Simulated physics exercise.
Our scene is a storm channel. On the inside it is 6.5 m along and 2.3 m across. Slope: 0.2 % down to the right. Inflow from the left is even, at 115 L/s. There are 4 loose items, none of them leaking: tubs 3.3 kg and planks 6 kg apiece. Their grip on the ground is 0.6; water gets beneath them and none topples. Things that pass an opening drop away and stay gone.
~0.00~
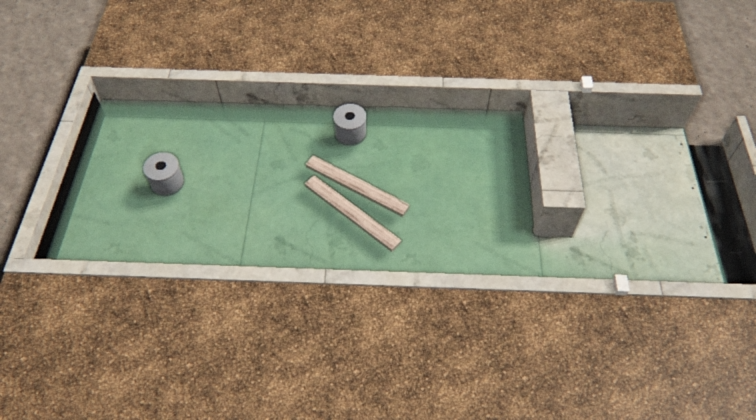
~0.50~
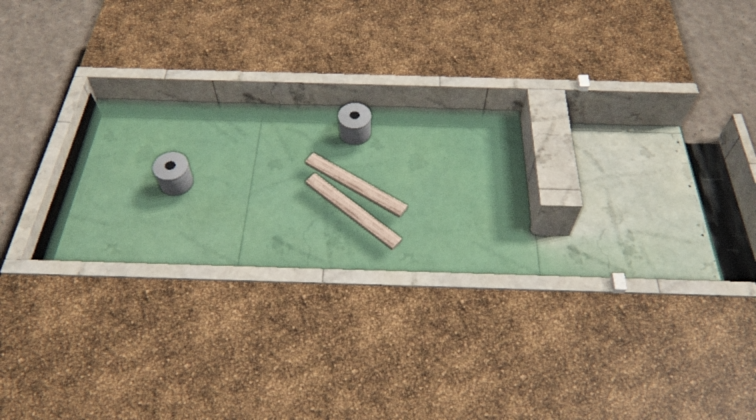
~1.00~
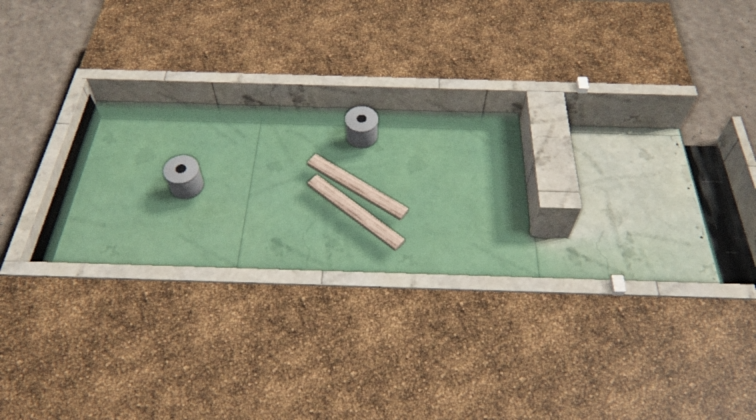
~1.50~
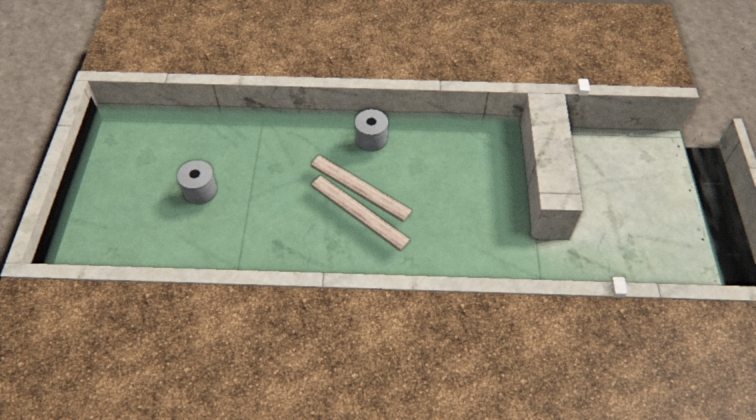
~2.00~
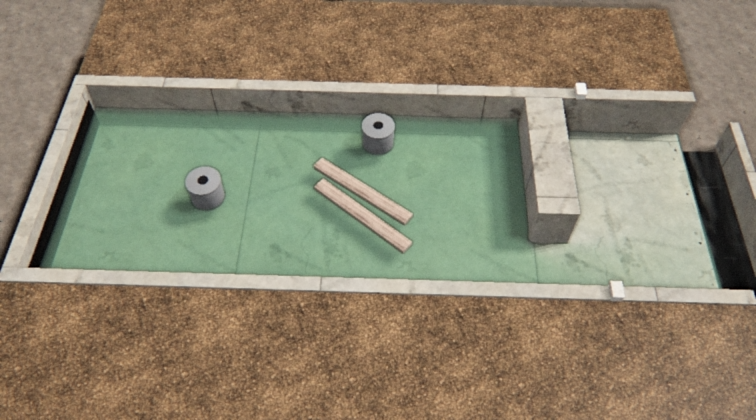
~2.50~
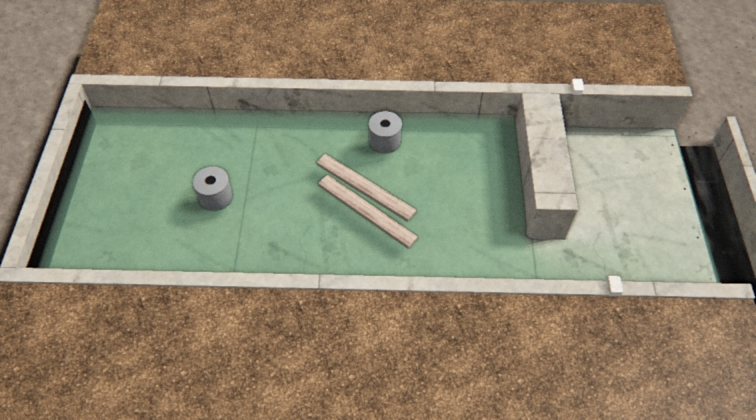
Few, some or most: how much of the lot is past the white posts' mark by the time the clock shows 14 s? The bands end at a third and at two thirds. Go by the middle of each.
Going by centres, it is the top band.
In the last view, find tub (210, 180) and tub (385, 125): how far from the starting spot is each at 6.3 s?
In turn: 150 cm, 120 cm.
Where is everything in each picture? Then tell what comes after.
The first picture shows a tub at (161, 166) floats; a tub at (350, 116), afloat; 18 cm deep round most things; 0 of 4 have shifted.
The second picture shows a tub at (170, 166), afloat, 13 cm from its start; a tub at (355, 116) floats, 8 cm from its start; 20 cm deep round most things; 2 of 4 have shifted.
The third picture shows a tub at (181, 169), afloat, 25 cm from its start; a tub at (362, 119), afloat, 17 cm from its start; 20 cm deep round most things; 3 of 4 have shifted.
The fourth picture shows a tub at (195, 174) floats, 39 cm from its start; a tub at (371, 122) floats, 26 cm from its start; about 2390 L in view; 4 of 4 have shifted.
The fifth picture shows a tub at (203, 180), afloat, 50 cm from its start; a tub at (378, 126) floats, 36 cm from its start; about 2390 L in view; 4 of 4 have shifted.
The sixth picture shows a tub at (211, 181), afloat, 61 cm from its start; a tub at (385, 124), afloat, 46 cm from its start; about 2390 L in view; 4 of 4 have shifted.
After 3.5 s 0 of 4 are over the mark; 4 afloat.
After 6.3 s 0 of 4 are over the mark; 4 afloat.
After 10.0 s 2 of 4 are over the mark; 2 afloat.
After 14.0 s 4 of 4 are over the mark; 1 afloat.
